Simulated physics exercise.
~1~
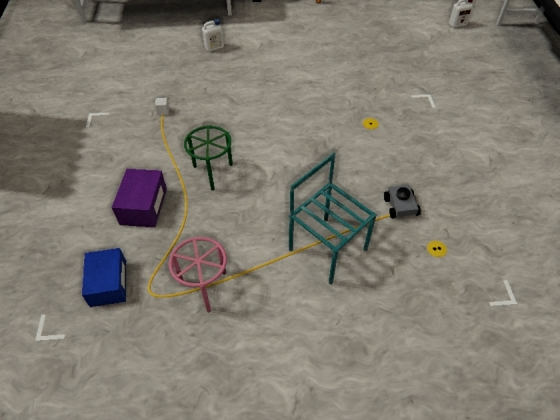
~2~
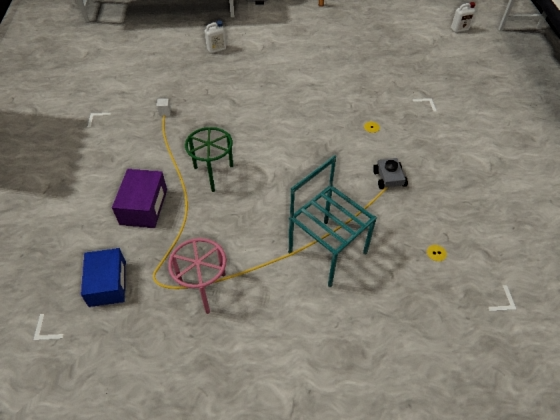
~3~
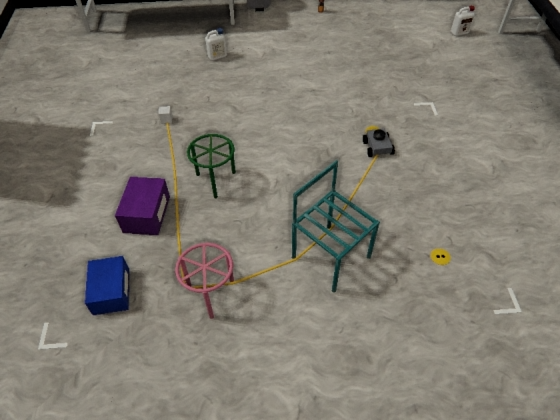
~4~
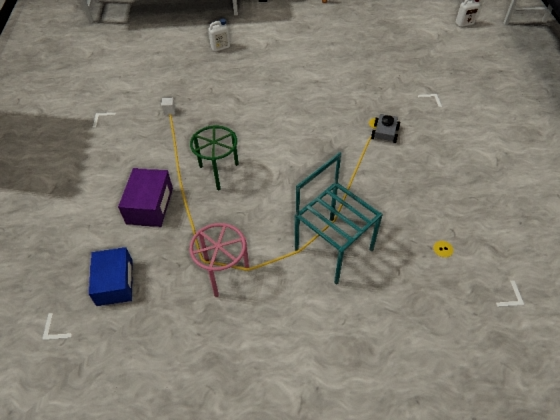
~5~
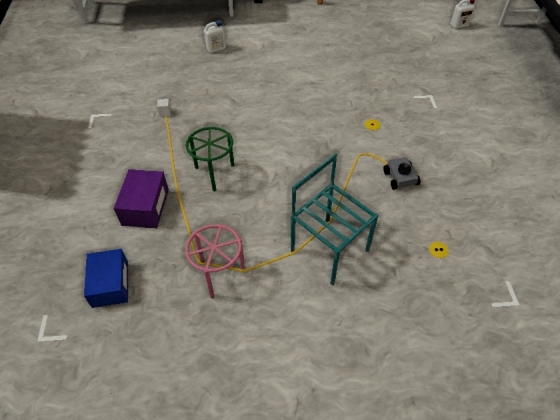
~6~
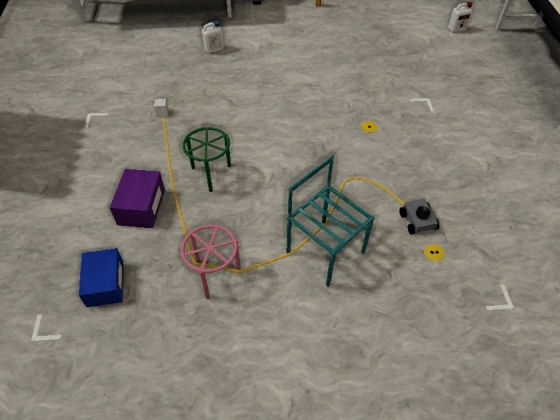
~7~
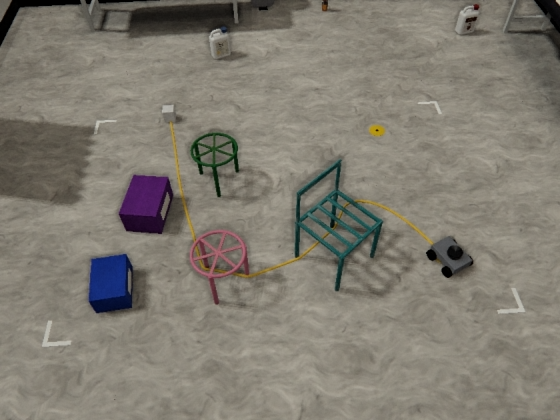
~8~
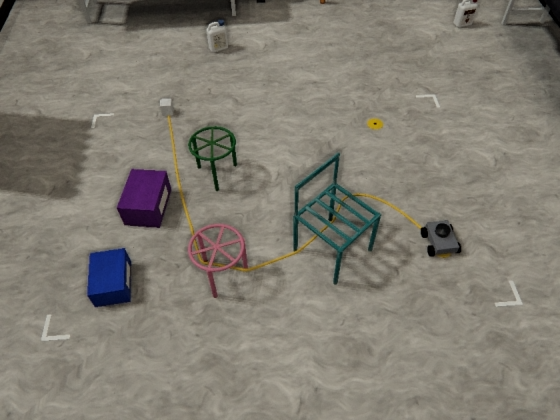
A little dark cart trailing a yellow cord rolled up past the teal chair to the far yellow mark, shifting the pink stool slightly as the cord tightened, then came back down to the right and stopped near the other mark.
